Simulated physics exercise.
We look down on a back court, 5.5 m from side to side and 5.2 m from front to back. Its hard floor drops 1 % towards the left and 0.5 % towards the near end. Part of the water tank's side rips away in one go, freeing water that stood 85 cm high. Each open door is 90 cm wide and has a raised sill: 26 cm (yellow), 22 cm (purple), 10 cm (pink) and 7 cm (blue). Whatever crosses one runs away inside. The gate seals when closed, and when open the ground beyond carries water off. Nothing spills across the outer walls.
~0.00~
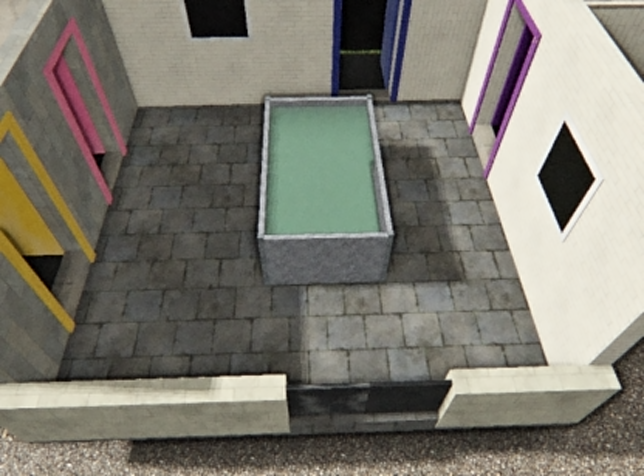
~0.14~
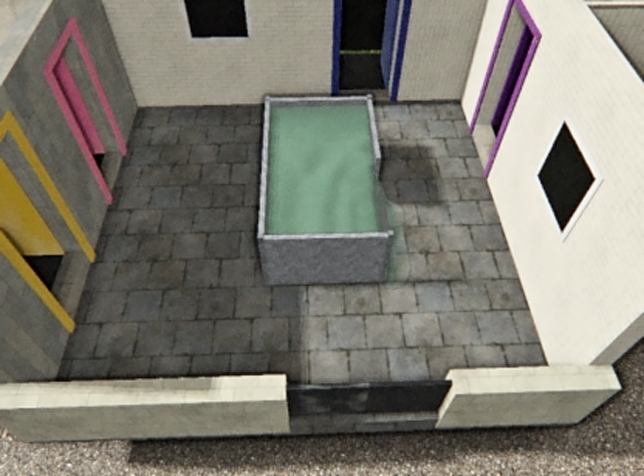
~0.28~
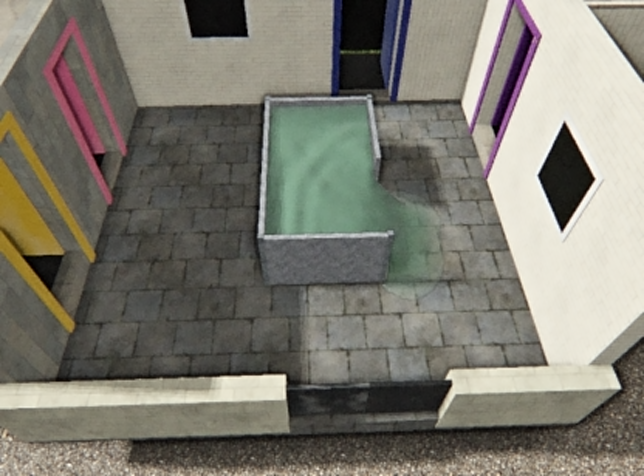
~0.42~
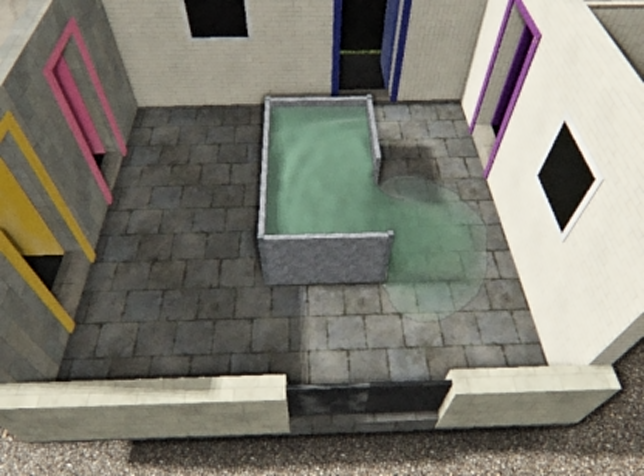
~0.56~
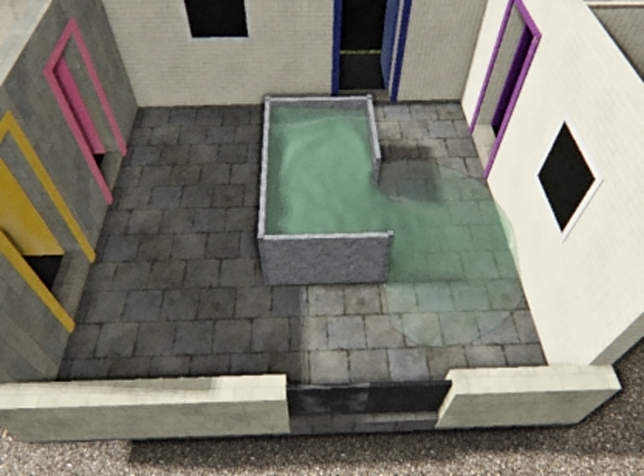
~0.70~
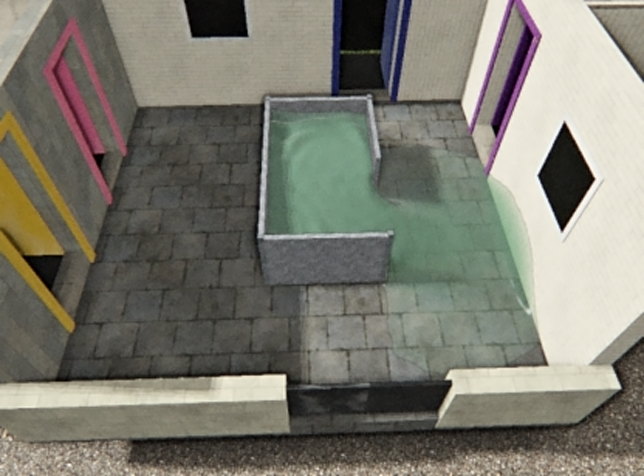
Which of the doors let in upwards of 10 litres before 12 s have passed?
The water let in: At the yellow door it keeps below the limit; at the purple door it stays under the limit; at the pink door it exceeds the limit; at the blue door it goes over the limit.
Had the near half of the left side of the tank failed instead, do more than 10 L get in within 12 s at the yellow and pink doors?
Against that limit: Yellow above, pink above.
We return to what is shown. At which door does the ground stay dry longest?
It is the pink one.
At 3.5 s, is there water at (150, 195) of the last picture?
It is dry.
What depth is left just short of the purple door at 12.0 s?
Roughly 4.5 cm deep.
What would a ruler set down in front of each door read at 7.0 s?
Depths in cm: Yellow 14, purple 6, pink 20, blue 10.
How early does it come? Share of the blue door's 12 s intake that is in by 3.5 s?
About 40 per cent.
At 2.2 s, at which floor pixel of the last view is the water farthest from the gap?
Near (454, 104).
After 1.4 s water covers 25 % of the floor and is deepest (62 cm) near (546, 392); yellow door not reached, purple door 19 cm at the sill, 0 L in, pink door not reached, blue door not reached.
After 2.2 s water covers 40 % of the floor and is deepest (49 cm) near (546, 392); yellow door not reached, purple door 14 cm at the sill, 0 L in, pink door not reached, blue door 11 cm at the sill, 0 L in.
After 3.5 s water covers 75 % of the floor and is deepest (28 cm) near (513, 393); yellow door 22 cm at the sill, 0 L in, purple door 13 cm at the sill, 0 L in, pink door not reached, blue door 13 cm at the sill, 26 L in.
After 7.0 s water covers 100 % of the floor and is deepest (21 cm) near (122, 164); yellow door 14 cm at the sill, 0 L in, purple door 6 cm at the sill, 0 L in, pink door 20 cm at the sill, 47 L in, blue door 10 cm at the sill, 55 L in.
After 12.0 s water covers 95 % of the floor and is deepest (17 cm) near (100, 238); yellow door 14 cm at the sill, 0 L in, purple door 5 cm at the sill, 0 L in, pink door 15 cm at the sill, 148 L in, blue door 9 cm at the sill, 69 L in.
